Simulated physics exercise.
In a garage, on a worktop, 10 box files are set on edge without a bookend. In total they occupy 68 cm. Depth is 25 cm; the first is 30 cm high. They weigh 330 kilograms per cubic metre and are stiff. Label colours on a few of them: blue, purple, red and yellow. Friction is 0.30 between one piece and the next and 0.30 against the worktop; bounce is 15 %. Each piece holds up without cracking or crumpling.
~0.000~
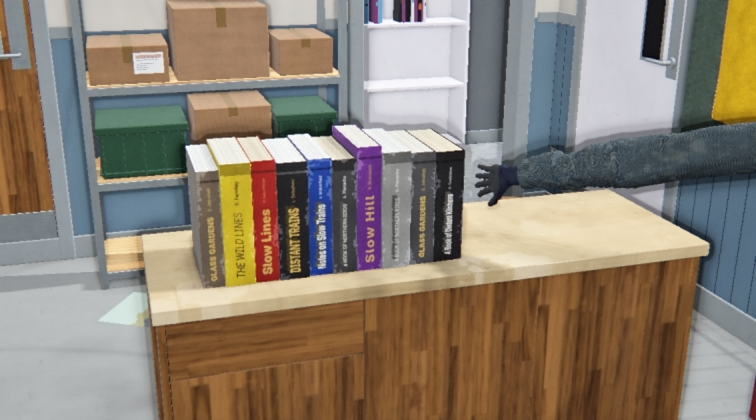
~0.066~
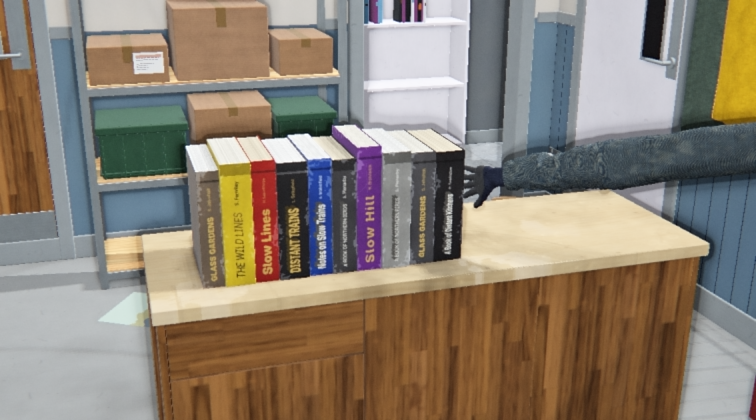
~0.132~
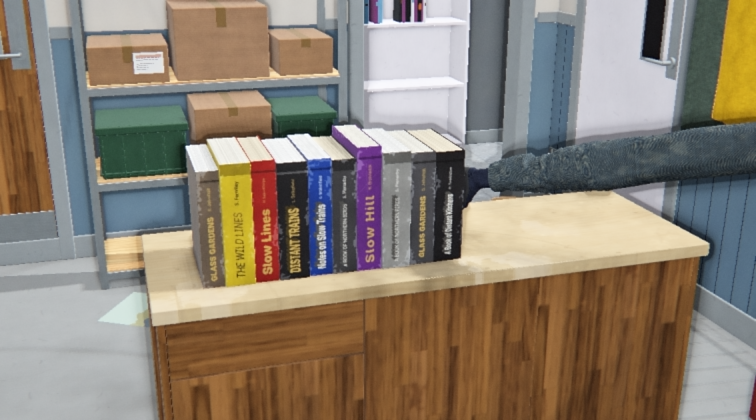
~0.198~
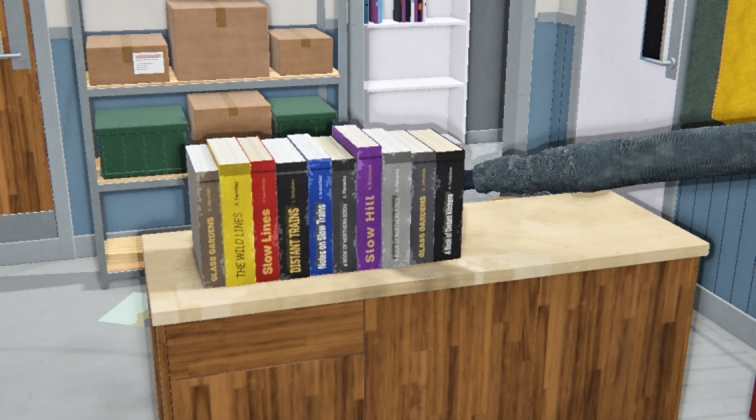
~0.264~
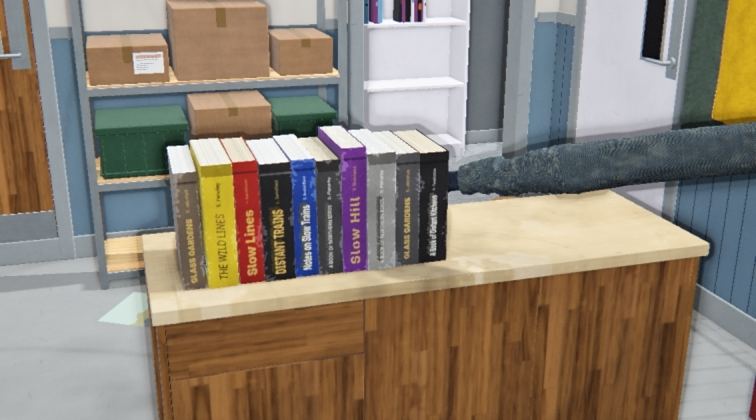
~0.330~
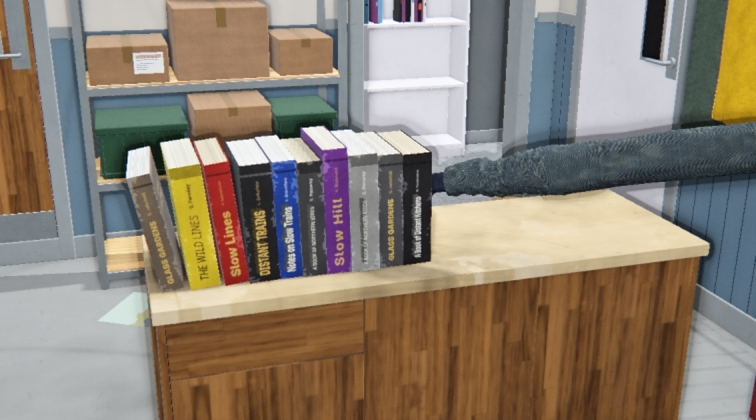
In the video, a gray-sleeved arm reaches in from the right toward a row of upright books on a wooden counter, then pushes the row leftward, with the leftmost books, including the yellow and red ones, tilting to the left.
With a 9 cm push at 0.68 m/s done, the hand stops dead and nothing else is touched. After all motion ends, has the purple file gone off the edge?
Most likely it remains supported.
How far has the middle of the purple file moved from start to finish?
Roughly 20 centimetres.
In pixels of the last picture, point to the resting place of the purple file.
Roughly at (279, 214).
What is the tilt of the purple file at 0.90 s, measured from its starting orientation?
Roughly 40 degrees.
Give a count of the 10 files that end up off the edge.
3.
By 0.40 s, none of the 10 files off the edge, 10 disturbed; purple file tilted 6°; yellow file tilted 19°.
By 0.62 s, 1 of the 10 files off the edge; purple file tilted 27°; yellow file tilted 68°.
By 0.90 s, 2 of the 10 files off the edge; purple file tilted 41°; yellow file upside down.
By 1.16 s, 3 of the 10 files off the edge; purple file tilted 49°; red file upside down.
When it is over (1.4 s), 3 of the 10 files off the edge; purple file tilted 49°; red file on its side; yellow file on its side. In pixels of the last frame, middles, purple file near (279, 214).
